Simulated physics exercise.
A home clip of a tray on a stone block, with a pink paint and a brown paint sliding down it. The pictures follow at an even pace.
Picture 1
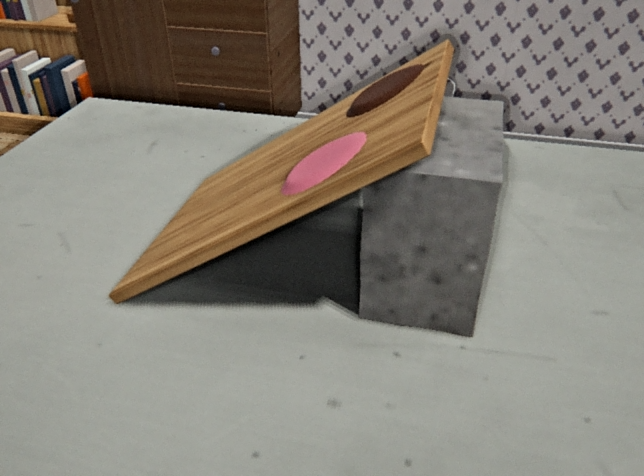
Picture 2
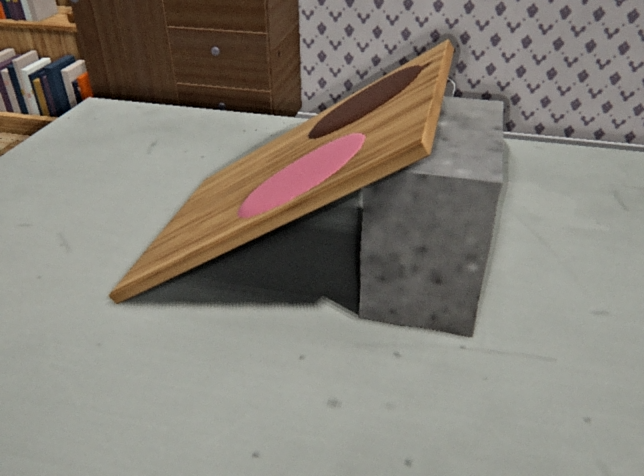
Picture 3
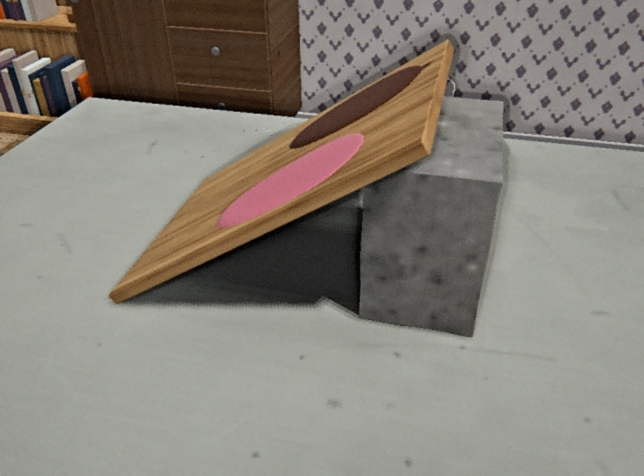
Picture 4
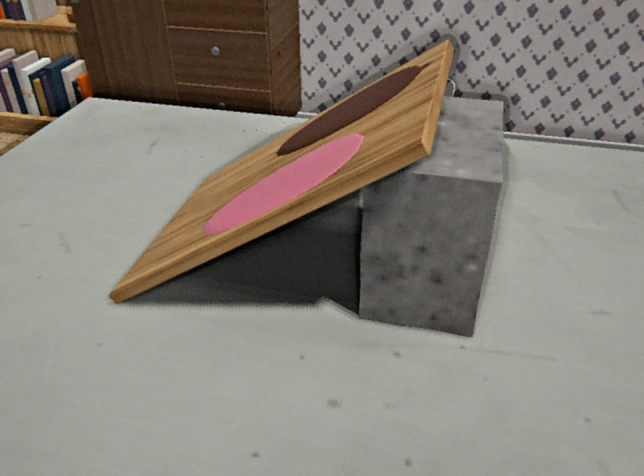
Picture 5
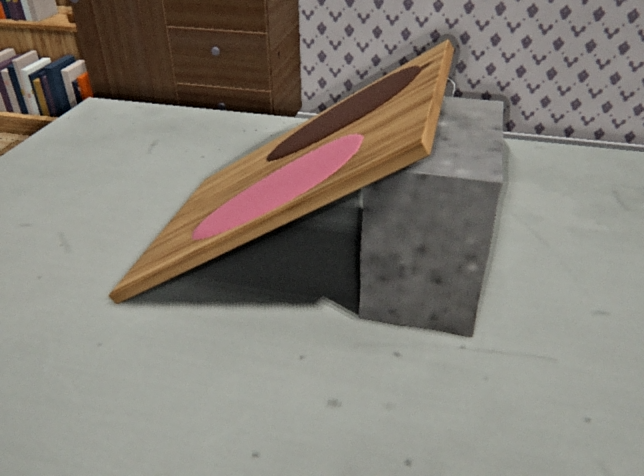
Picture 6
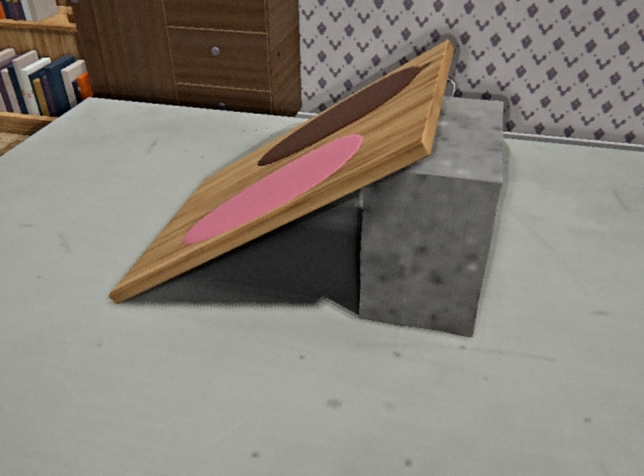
To begin with, a pink patch and a brown patch of paint lie on the upper part of a wooden tray leaning on a grey stone block. Both stretch down the slope toward the left, quickly at first, then more slowly, ending as long streaks with the pink one lower.
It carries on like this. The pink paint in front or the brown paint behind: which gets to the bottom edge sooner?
It is the nearer one.
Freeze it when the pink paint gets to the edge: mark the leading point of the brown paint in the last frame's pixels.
Roughly at (216, 184).
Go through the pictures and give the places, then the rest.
The first frame shows tip of the pink paint half way down; tip of the brown paint (357, 104) a quarter of the way down.
The second frame shows tip of the pink paint (250, 199) half way down; tip of the brown paint half way down.
The third frame shows tip of the pink paint three quarters of the way down; tip of the brown paint (297, 138) half way down.
The fourth frame shows tip of the pink paint (215, 218) three quarters of the way down; tip of the brown paint half way down.
The fifth frame shows tip of the pink paint three quarters of the way down; tip of the brown paint (274, 151) half way down.
The sixth frame shows tip of the pink paint (192, 230) three quarters of the way down; tip of the brown paint three quarters of the way down.
A moment on, the pink paint is close to the edge; the brown paint is three quarters of the way down.
When it is over, the pink paint is at the low edge; the brown paint is three quarters of the way down.
